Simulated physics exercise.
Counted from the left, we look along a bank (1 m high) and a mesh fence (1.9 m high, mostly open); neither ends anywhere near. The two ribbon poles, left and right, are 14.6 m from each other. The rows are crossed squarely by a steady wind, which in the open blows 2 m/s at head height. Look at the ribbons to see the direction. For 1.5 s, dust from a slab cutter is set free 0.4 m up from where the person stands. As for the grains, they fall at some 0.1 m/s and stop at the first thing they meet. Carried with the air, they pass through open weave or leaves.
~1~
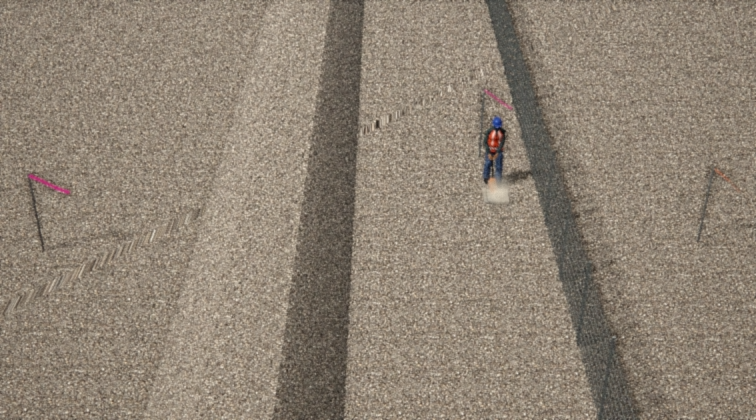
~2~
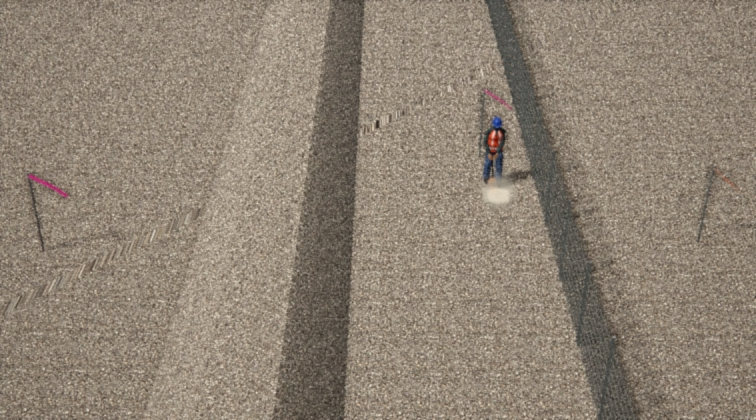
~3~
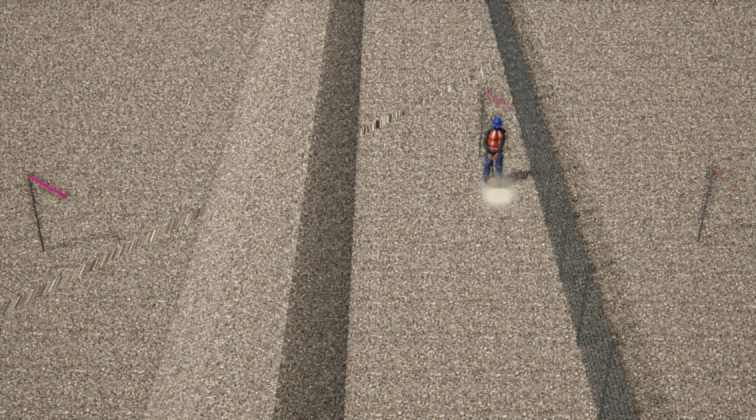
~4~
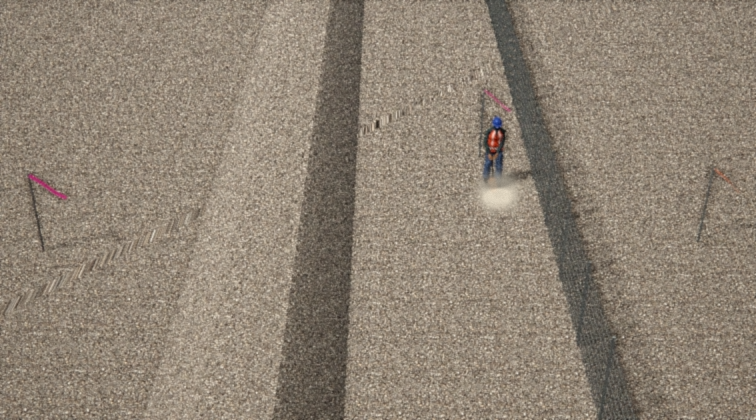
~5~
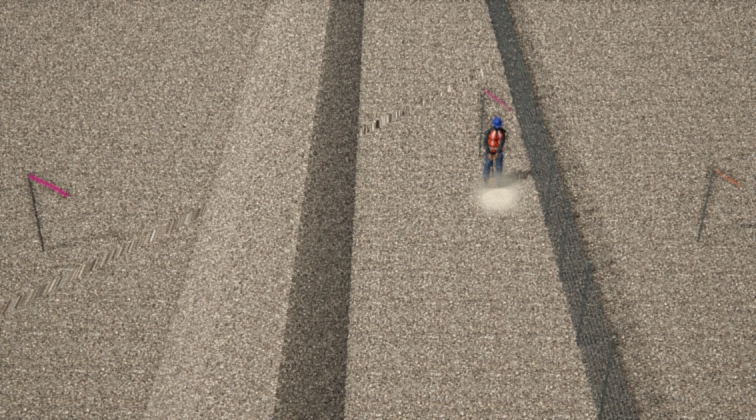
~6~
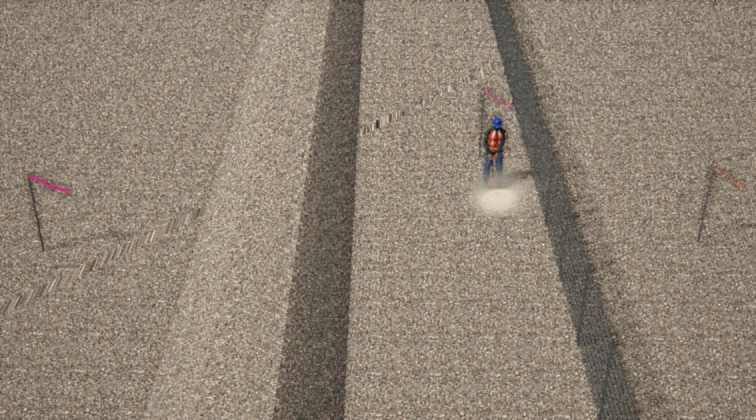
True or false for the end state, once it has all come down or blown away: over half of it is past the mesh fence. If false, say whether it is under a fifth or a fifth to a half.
False, a fifth to a half.
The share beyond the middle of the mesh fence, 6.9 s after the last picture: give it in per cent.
It's close to 30 percent.
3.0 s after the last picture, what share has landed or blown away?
About 45 %.
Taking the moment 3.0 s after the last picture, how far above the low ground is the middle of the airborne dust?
I'd put it close to 0.4 metres up.
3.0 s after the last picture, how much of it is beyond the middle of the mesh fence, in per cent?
The share is about 15 percent.
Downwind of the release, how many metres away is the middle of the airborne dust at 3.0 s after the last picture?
About 0.5 m.
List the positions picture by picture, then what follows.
The left ribbon ends at (69, 192), leaning 60 degrees to the right, the dust in the air spans x = 490 to 505 around y = 190 and it comes from (497, 192), in the first frame.
The dust in the air spans x = 490 to 505 around y = 190, in the second frame.
The inner ribbon ends at (512, 109), leaning 55 degrees to the right, the dust in the air spans x = 490 to 510 around y = 190 and the top of the mesh fence crosses (548, 133), in the third frame.
The left ribbon ends at (66, 198), leaning 55 degrees to the right and the dust in the air spans x = 485 to 510 around y = 190, in the fourth frame.
The right ribbon ends at (742, 187), leaning 55 degrees to the right and the dust in the air spans x = 485 to 515 around y = 190, in the fifth frame.
The inner ribbon ends at (513, 107), leaning 55 degrees to the right, the dust in the air spans x = 480 to 515 around y = 190 and the top of the mesh fence crosses (548, 133), in the sixth frame.
Then, 1.5 s after the last picture, 23 % is no longer flying here, and 6 % is beyond the mesh fence; the middle of what still flies is 0.3 m above the low ground, near (499, 192).
Then, 3.0 s after the last picture, 47 % is no longer flying here, and 17 % is beyond the mesh fence; the middle of what still flies is 0.4 m above the low ground, near (509, 189).
Then, 6.9 s after the last picture, 72 % is no longer flying here, and 28 % is beyond the mesh fence; the middle of what still flies is 0.6 m above the low ground, near (639, 181).
Then, 19.0 s after the last picture, 90 % is no longer flying here, and 30 % is beyond the mesh fence.
Then, 44.0 s after the last picture, 100 % is no longer flying here, and 30 % is beyond the mesh fence.
